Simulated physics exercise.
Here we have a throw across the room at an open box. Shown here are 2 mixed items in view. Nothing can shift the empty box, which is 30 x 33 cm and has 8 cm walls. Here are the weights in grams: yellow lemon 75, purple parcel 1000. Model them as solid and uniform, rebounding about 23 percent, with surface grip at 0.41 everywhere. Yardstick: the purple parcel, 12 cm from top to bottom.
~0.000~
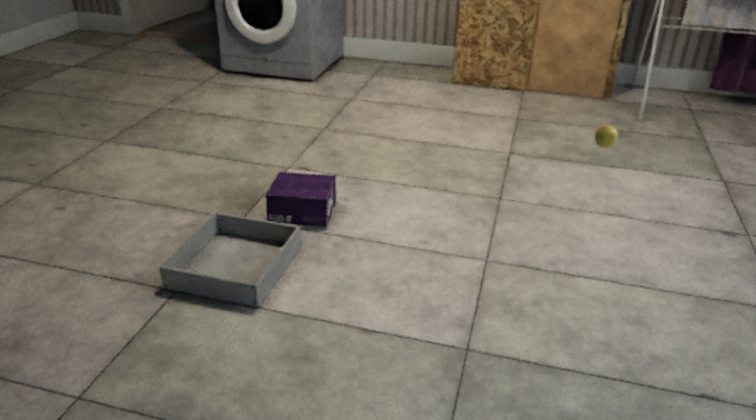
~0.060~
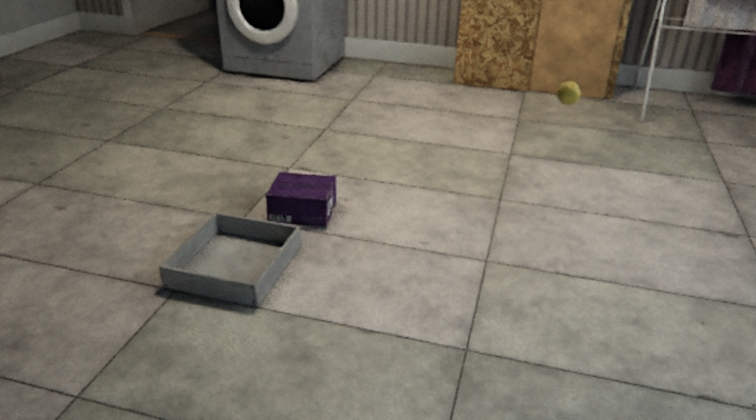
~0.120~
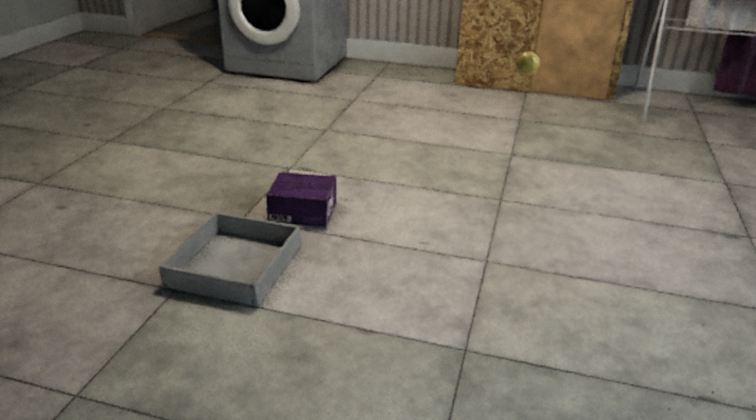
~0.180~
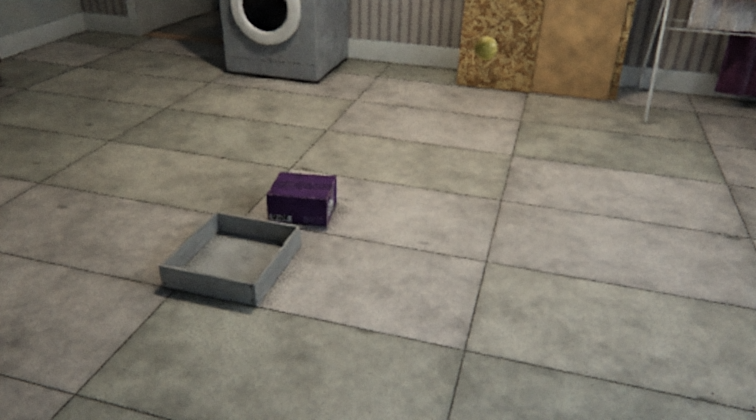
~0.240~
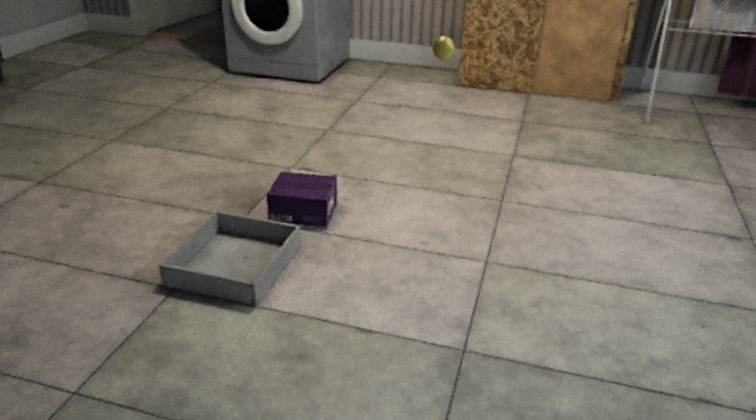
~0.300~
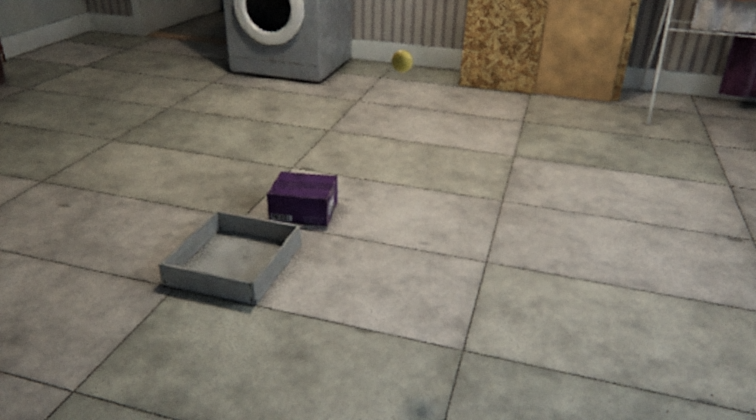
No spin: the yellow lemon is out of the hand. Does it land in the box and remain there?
Yes.
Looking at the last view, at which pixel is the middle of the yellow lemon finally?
Near (237, 241).
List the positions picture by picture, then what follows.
In the first frame, 104 cm from the box's middle; yellow lemon (606, 136); purple parcel (302, 198).
In the second frame, 94 cm from the box's middle; yellow lemon (568, 93); purple parcel (302, 199).
In the third frame, 83 cm from the box's middle; yellow lemon (528, 64); purple parcel (303, 199).
In the fourth frame, 73 cm from the box's middle; yellow lemon (485, 48); purple parcel (303, 199).
In the fifth frame, 63 cm from the box's middle; yellow lemon (443, 48); purple parcel (303, 198).
In the sixth frame, 53 cm from the box's middle; yellow lemon (402, 61); purple parcel (304, 198).
After 0.50 s, 19 cm from the box's middle; yellow lemon near (289, 182).
After 0.70 s, 11 cm from the box's middle; yellow lemon near (217, 227).
At rest (2.4 s), lemon inside the box; purple parcel in place, give or take 10 cm. Seen from the same camera at the end, yellow lemon near (237, 241).
